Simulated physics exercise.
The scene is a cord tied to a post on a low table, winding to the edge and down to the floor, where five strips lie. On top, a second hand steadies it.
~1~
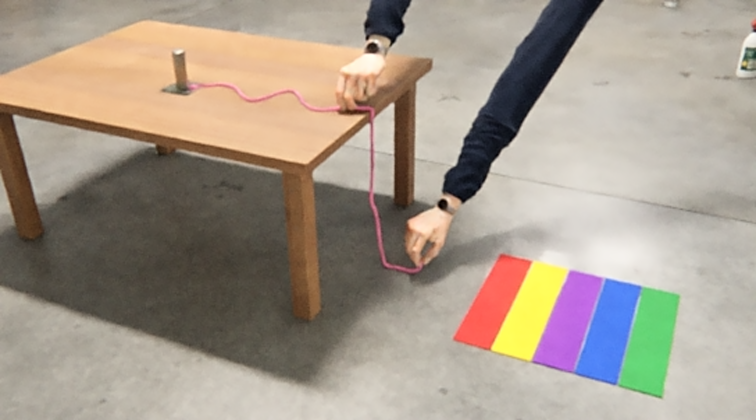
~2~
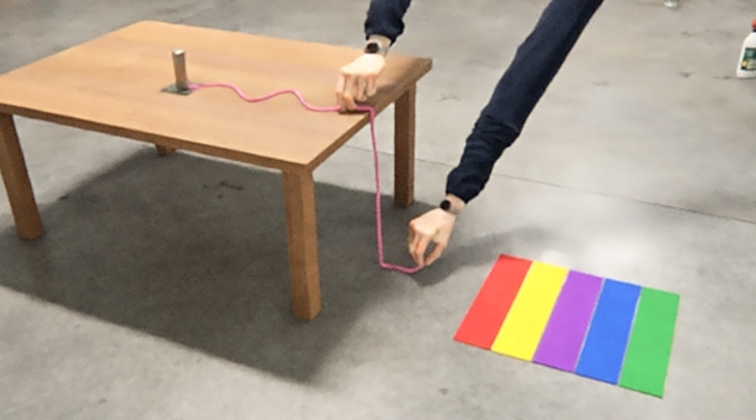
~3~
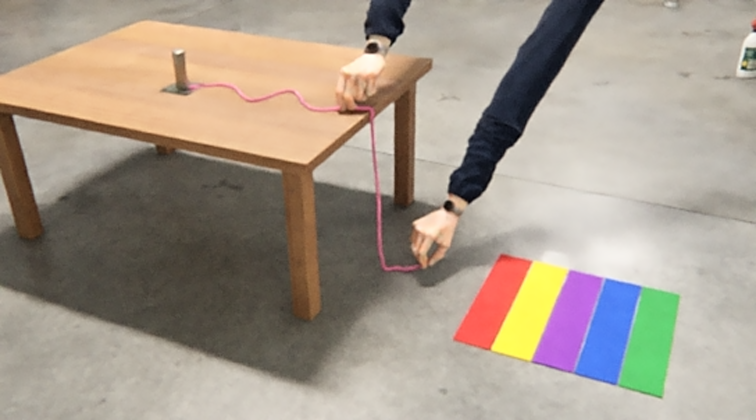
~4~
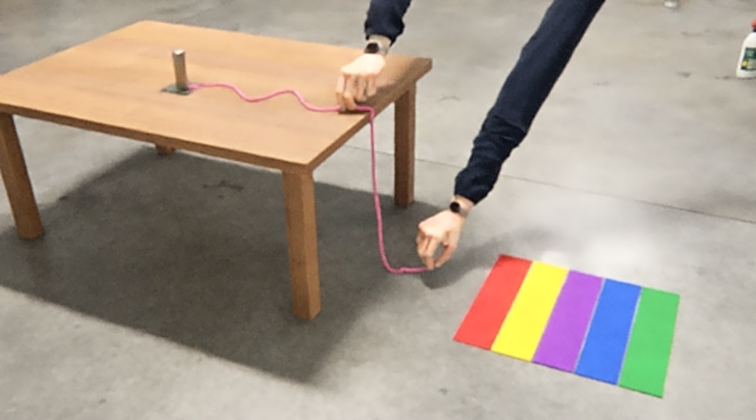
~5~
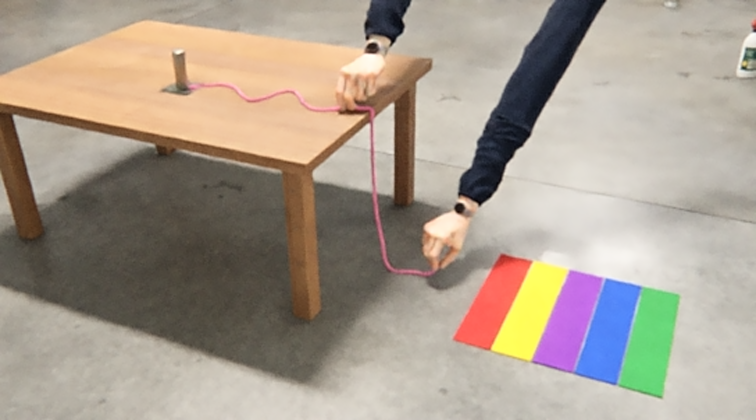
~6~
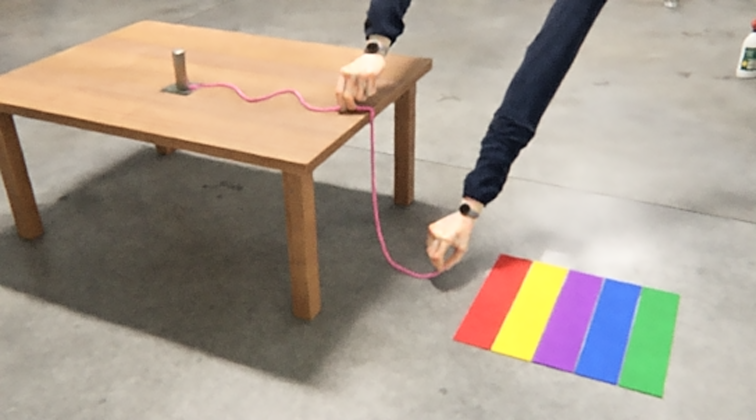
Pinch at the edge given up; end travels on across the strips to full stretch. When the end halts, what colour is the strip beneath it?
Blue.
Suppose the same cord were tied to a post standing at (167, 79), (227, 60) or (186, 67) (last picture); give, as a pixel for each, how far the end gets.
Going through the tries, you get (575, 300), then (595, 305), then (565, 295).
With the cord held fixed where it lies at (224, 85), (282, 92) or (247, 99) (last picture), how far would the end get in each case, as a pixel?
First (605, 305), next (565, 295), last (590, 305).
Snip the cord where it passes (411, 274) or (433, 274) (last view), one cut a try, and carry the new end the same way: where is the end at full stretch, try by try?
In order, about (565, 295) and about (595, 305).
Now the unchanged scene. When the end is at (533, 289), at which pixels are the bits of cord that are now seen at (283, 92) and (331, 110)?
You'll find one close to (308, 104) and the other close to (376, 135).
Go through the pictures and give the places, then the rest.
End (421, 262); red (480, 327); yellow (519, 337); purple (559, 348); blue (601, 359); green (644, 371), in the first frame.
End (424, 263); cord through (226, 85) (268, 97) (309, 107) (372, 121) (378, 195) (381, 258), in the second frame.
End (427, 263), in the third frame.
End (434, 265); cord through (226, 85) (268, 97) (309, 107) (372, 121) (376, 194) (383, 257), in the fourth frame.
End (439, 266), in the fifth frame.
End (444, 267); cord through (226, 85) (268, 97) (309, 107) (372, 121) (374, 194) (388, 257), in the sixth frame.
Early on, end near (534, 289); over yellow.
Midway, end near (585, 302); over purple.
At the end of the slack, end near (616, 309); over blue. Over blue.
